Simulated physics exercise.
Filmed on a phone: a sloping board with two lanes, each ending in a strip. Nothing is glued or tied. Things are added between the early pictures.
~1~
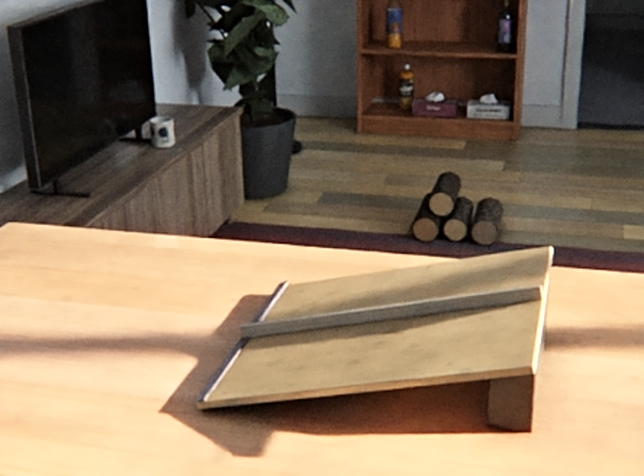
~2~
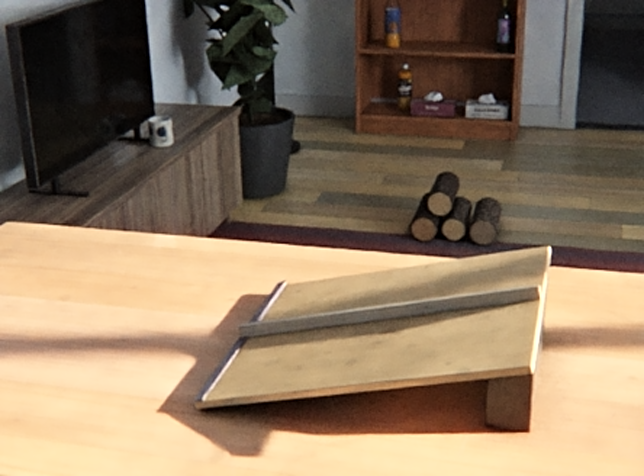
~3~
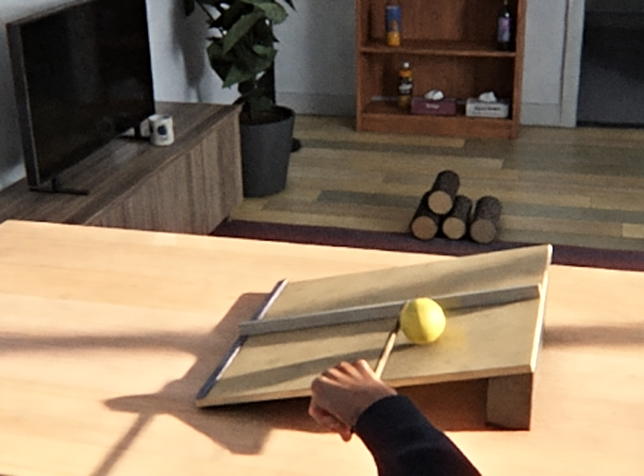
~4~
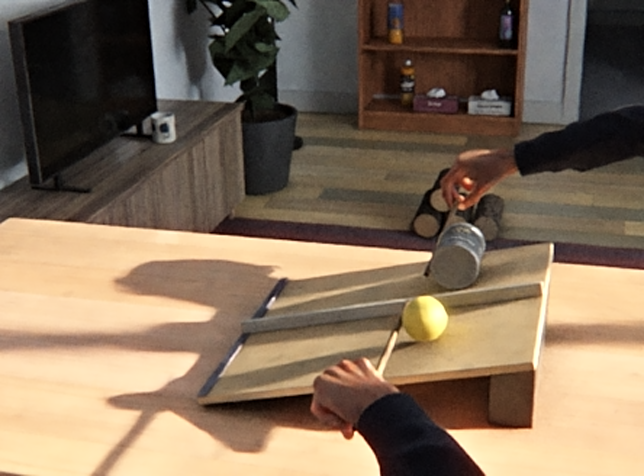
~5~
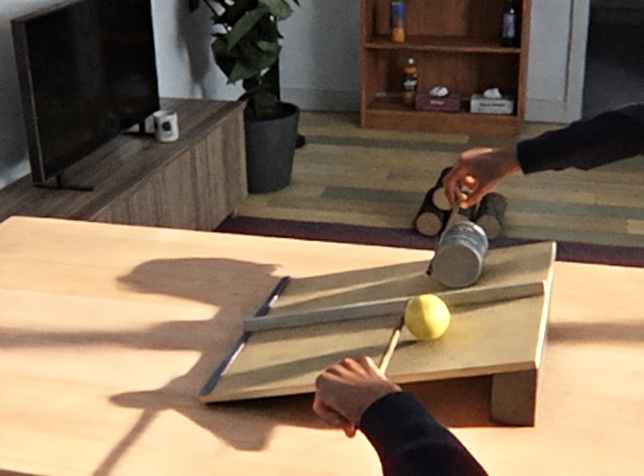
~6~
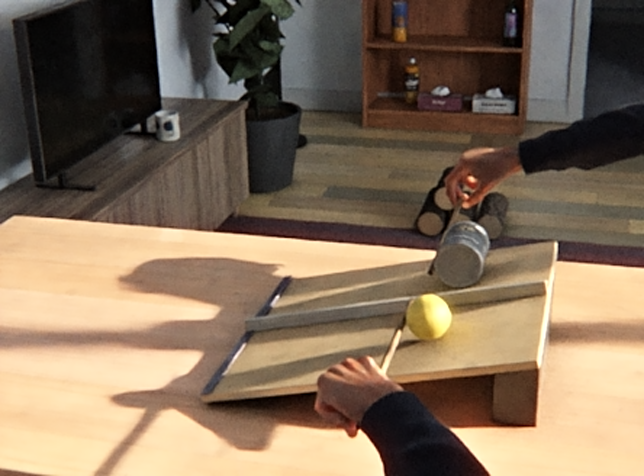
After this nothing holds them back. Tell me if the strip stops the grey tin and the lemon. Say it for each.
As it turns out, the grey tin goes over the end and the lemon goes over the end.
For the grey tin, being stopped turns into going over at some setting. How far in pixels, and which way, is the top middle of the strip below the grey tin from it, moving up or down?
Roughly 8 pixels up.
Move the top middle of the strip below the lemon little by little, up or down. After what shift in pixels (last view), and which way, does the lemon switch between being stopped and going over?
About 8 pixels up.
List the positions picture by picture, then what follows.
Board (385, 316), in the first picture.
Board (383, 316), in the second picture.
Board (384, 314), in the third picture.
Held back by the sticks; lemon (424, 319); board (386, 312), in the fourth picture.
Held back by the sticks; grey tin (461, 254); board (388, 311), in the fifth picture.
Held back by the sticks; grey tin (462, 253); lemon (428, 317); board (390, 310), in the sixth picture.
Then, 0.64 s past the last view, grey tin rolling on the board near (303, 277); lemon rolling on the board near (242, 342).
Then, 1.14 s past the last view, grey tin off the board near (90, 275); lemon off the board.
Finally, the grey tin rolls off the board; the lemon rolls off the board.
